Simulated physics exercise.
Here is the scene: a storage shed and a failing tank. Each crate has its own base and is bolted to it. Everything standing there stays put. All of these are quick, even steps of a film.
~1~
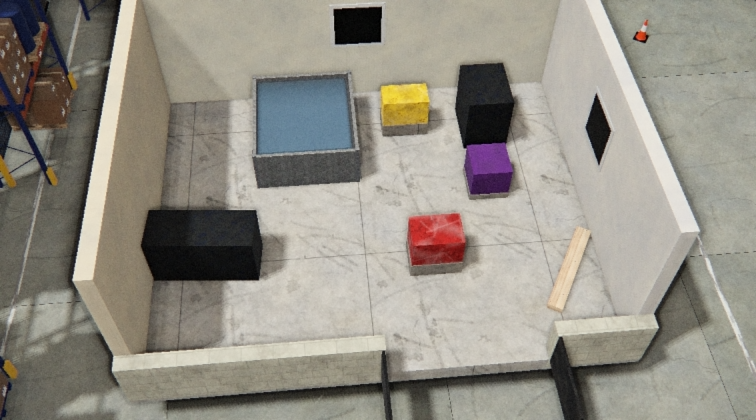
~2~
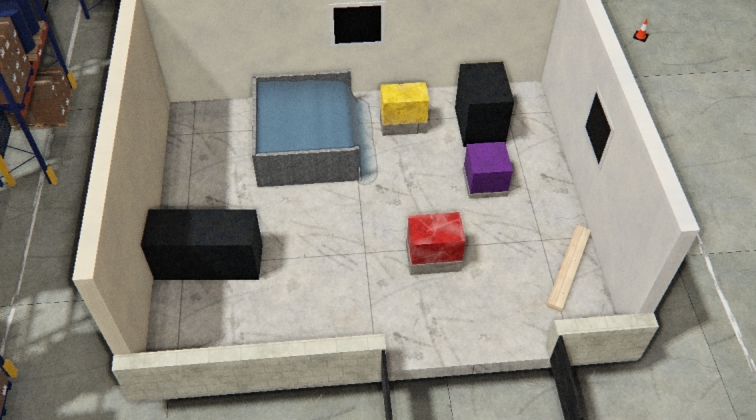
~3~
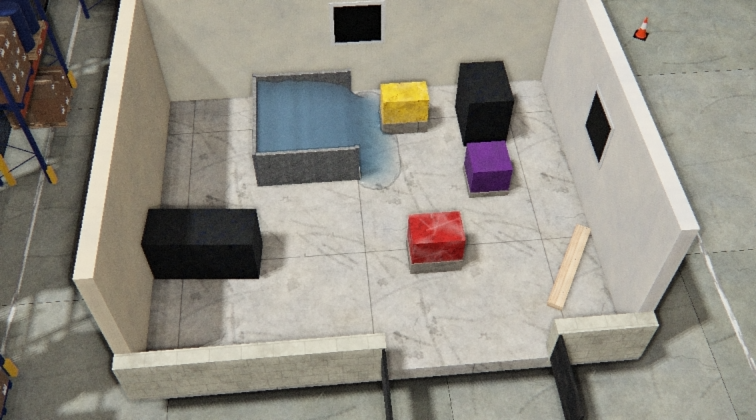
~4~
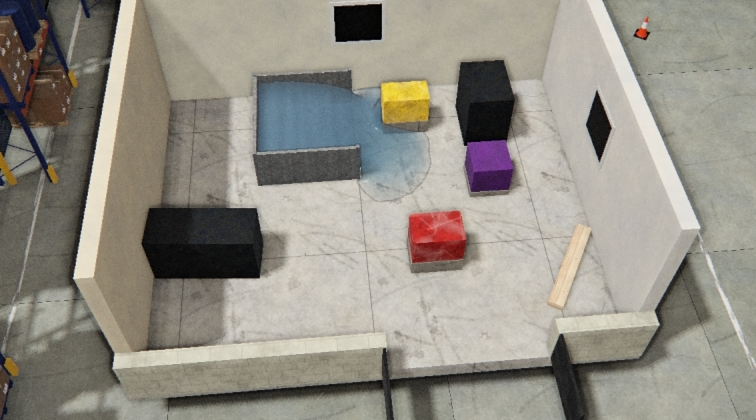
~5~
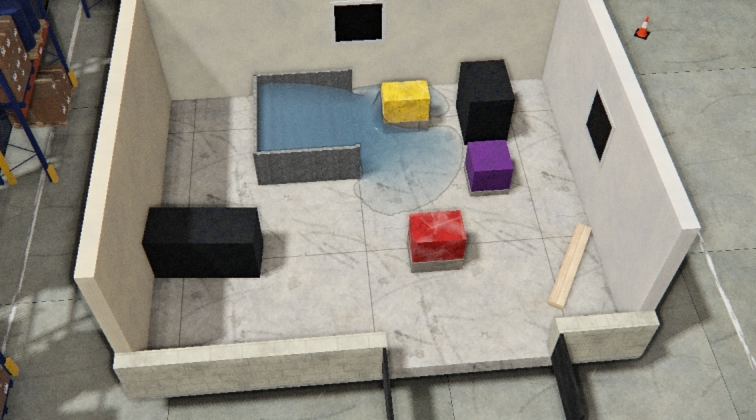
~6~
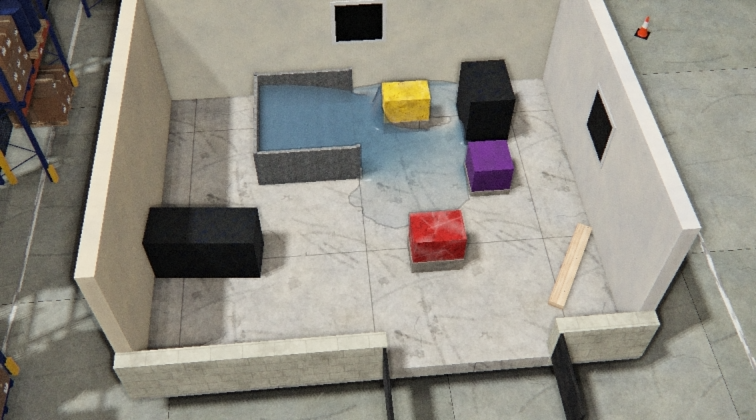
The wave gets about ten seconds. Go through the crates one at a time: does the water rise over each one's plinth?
In order: The yellow crate sits too low; the red crate sits high enough; the purple crate sits too low.
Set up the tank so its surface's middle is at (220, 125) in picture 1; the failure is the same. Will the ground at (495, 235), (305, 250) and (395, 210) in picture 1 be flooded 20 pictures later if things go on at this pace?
As listed: Flooded, no water, covered.
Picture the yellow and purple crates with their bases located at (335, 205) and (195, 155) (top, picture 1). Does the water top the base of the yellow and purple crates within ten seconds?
Result - yellow crate is missed, purple crate is missed.
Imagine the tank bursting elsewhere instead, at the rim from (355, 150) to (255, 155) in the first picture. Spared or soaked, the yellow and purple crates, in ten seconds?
Result - yellow crate stays clear, purple crate stays clear.
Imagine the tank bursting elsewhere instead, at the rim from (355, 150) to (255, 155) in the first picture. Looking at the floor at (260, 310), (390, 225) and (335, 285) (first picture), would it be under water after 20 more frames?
Sodden, then sodden, then sodden.
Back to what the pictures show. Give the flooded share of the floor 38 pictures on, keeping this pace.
75 %, roughly.
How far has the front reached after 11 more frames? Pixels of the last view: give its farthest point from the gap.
The front's farthest point is close to (555, 320).
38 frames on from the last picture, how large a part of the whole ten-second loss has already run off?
My figure: 45 percent.
A moment on, water covers 25 % of the floor; the yellow crate water round its plinth, the red crate water round its plinth, the purple crate water round its plinth.
Next, water covers 40 % of the floor; the yellow crate water round its plinth, the red crate water round its plinth, the purple crate water round its plinth.
Then, water covers 55 % of the floor; the yellow crate water round its plinth, the red crate water round its plinth, the purple crate water round its plinth.
Later, water covers 75 % of the floor; the yellow crate water round its plinth, the red crate water round its plinth, the purple crate water round its plinth.
In the end, water covers 95 % of the floor; the yellow crate was topped, the red crate stayed above the water, the purple crate was topped.
